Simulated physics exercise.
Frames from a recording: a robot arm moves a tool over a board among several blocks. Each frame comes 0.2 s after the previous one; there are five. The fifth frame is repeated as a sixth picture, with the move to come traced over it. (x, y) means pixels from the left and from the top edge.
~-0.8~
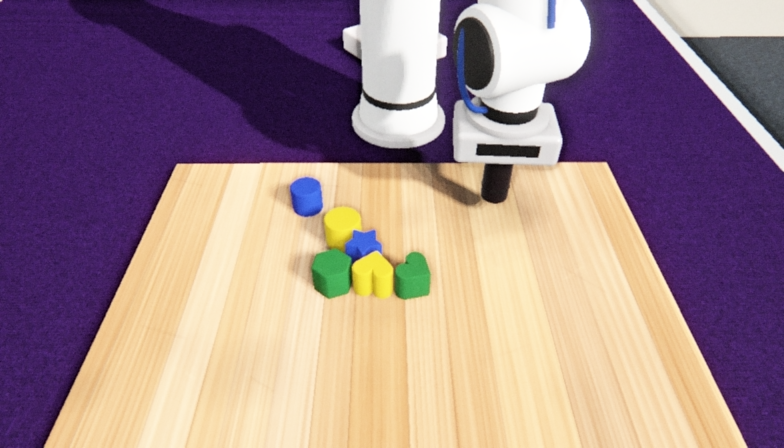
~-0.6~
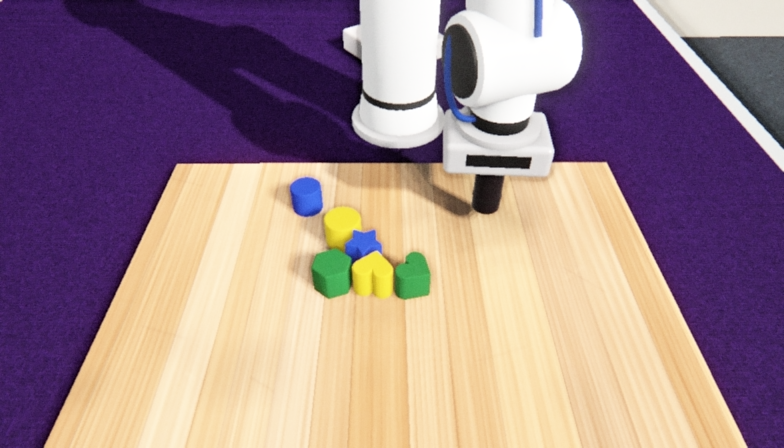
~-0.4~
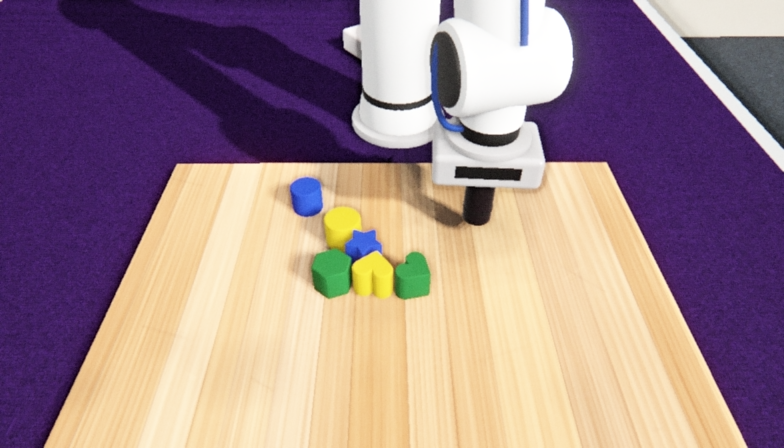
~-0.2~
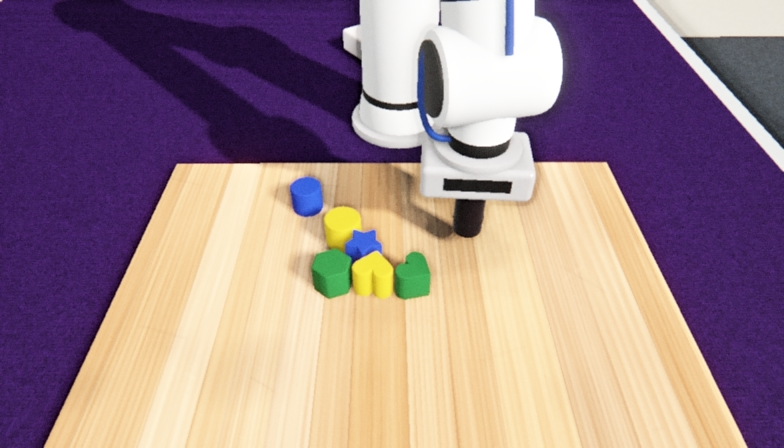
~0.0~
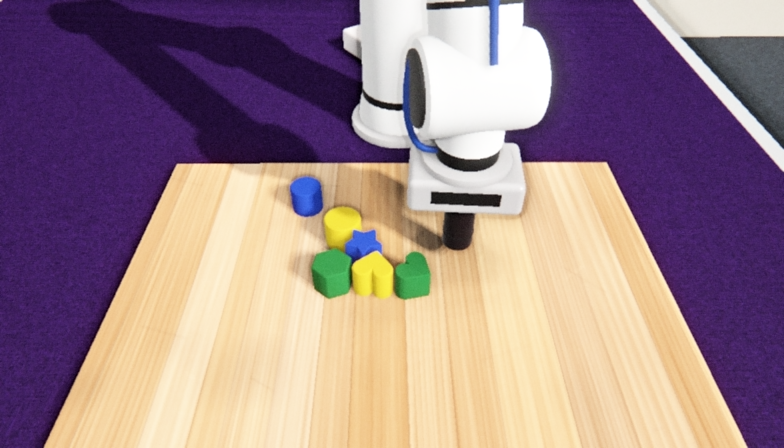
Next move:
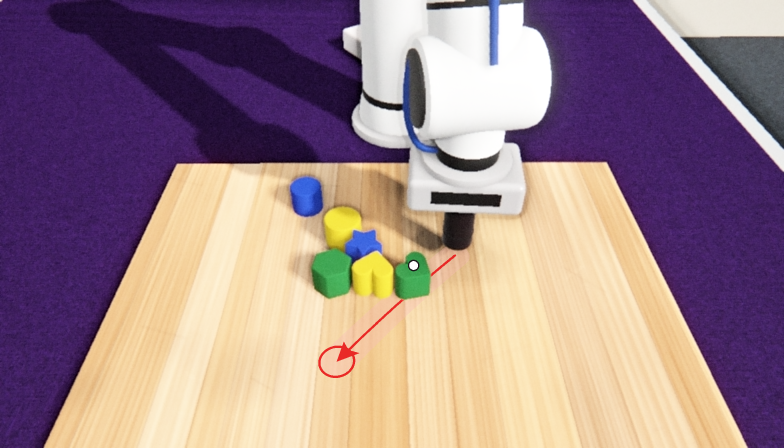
The clip opens on a white robot arm holding a black tool near the back of a wooden board, right of a cluster of blue, yellow and green blocks. The tool moves steadily down and to the left, drawing nearer the green heart block, while all the blocks stay still.
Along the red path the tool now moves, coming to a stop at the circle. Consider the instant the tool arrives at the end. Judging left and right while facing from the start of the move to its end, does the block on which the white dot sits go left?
I believe so.
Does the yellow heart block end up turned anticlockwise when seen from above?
I'd say no.
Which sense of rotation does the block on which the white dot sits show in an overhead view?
Turns anticlockwise.
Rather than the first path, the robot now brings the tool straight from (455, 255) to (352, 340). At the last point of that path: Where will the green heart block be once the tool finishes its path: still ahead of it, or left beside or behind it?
Prediction: Still leading.
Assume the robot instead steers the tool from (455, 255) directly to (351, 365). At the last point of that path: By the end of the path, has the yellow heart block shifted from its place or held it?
It gets displaced.
Drawn move, from (455, 255) directly to (337, 361); the dot is on the green heart block.
The first path, step by step. One third of the way, tool at (419, 272); yellow heart block at (369, 267), turned 20° clockwise; green heart block at (398, 283), turned 15° anticlockwise.
Two thirds of the way, tool at (379, 307); yellow heart block at (365, 271), turned 55° clockwise; green heart block at (366, 325), turned 60° anticlockwise.
At the end, tool at (335, 348); green hexagonal block still; yellow heart block at (365, 271), turned 55° clockwise; green heart block at (335, 372), turned 100° anticlockwise.
